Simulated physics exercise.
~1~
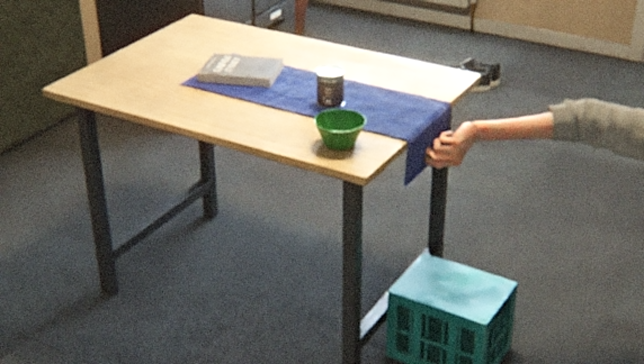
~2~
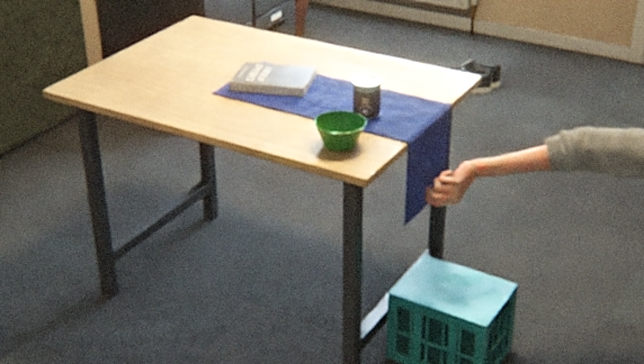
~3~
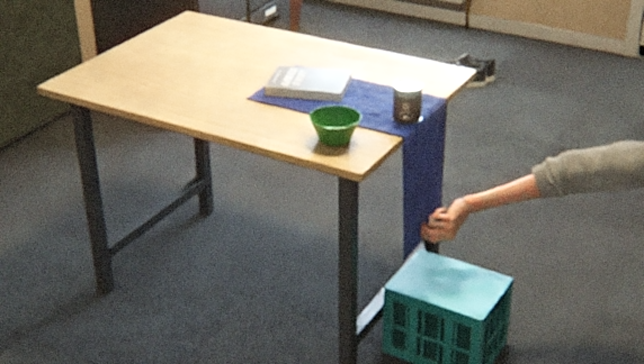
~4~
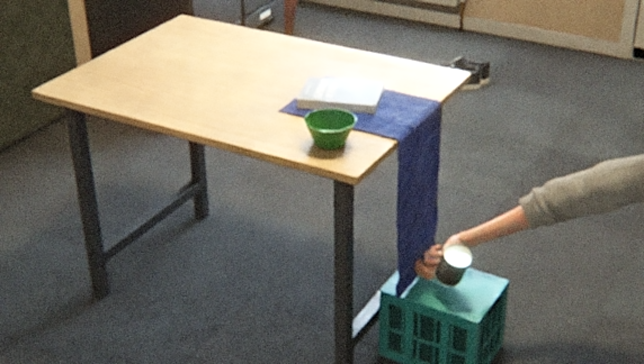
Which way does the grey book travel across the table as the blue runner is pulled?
The grey book moves to the right, riding along on the runner towards the end where the hand is pulling.
In a carpeted room, a hand draws a blue table runner down, book shifting right, tin falling off, green bowl staying put.
